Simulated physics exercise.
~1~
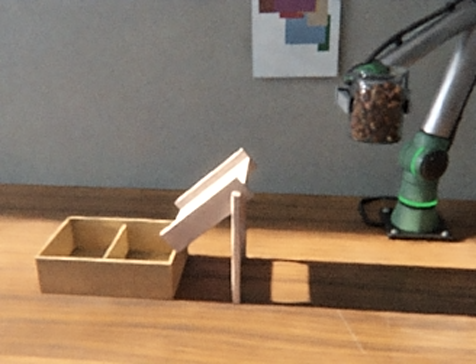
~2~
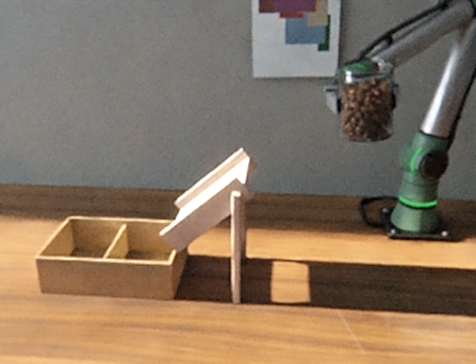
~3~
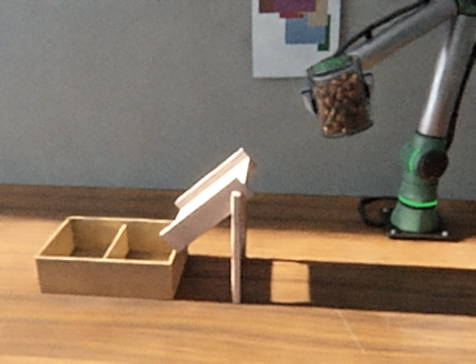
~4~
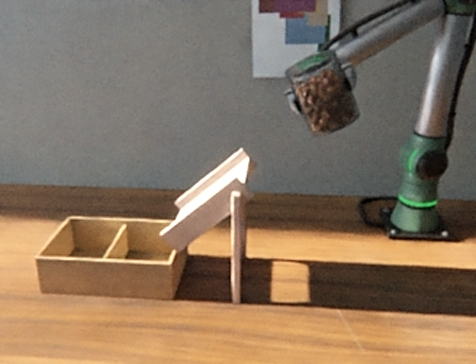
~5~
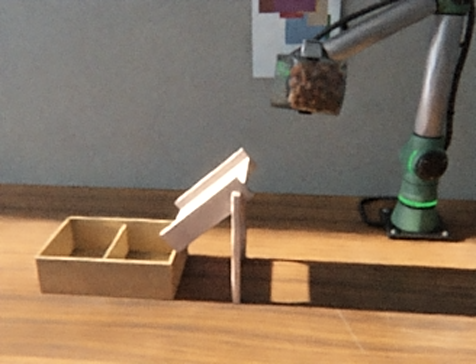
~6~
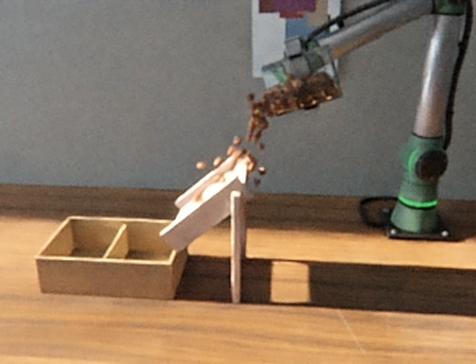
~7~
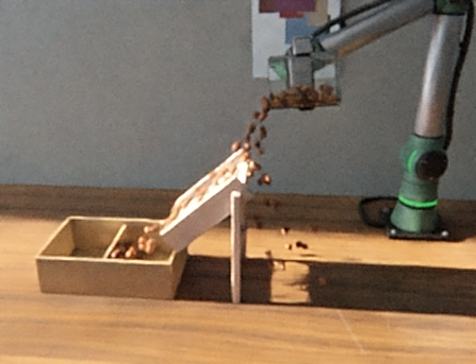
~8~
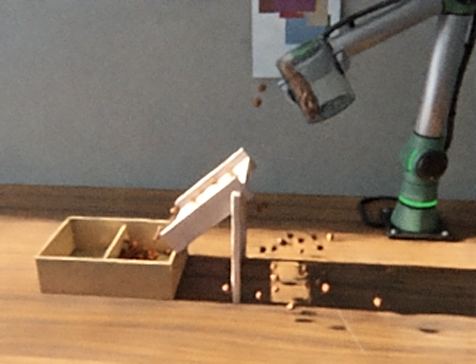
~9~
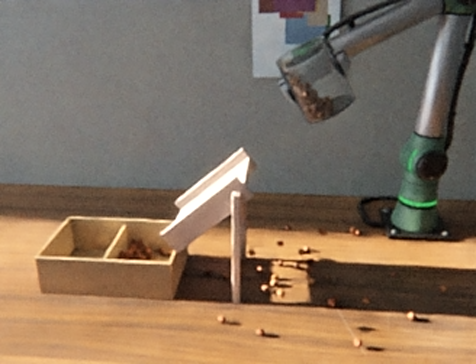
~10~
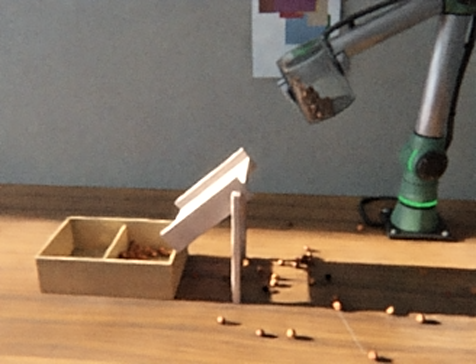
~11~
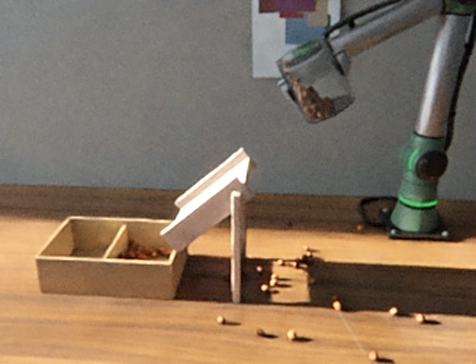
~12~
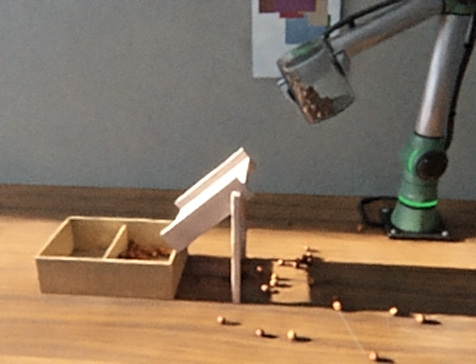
A grey robot arm with green joints holds a clear cup of brown nuts on the right, seen from a fixed side view of a wooden table against a grey wall with a colourful poster. To the left, a pale sloping chute on an upright post leads down to an open wooden box with a divider. The arm carries the cup left and tips it over the chute. Nuts pour out, many sliding into the box's nearer compartment while others spill beneath. The cup tilts partway back, ending with some nuts inside and others scattered on the table.
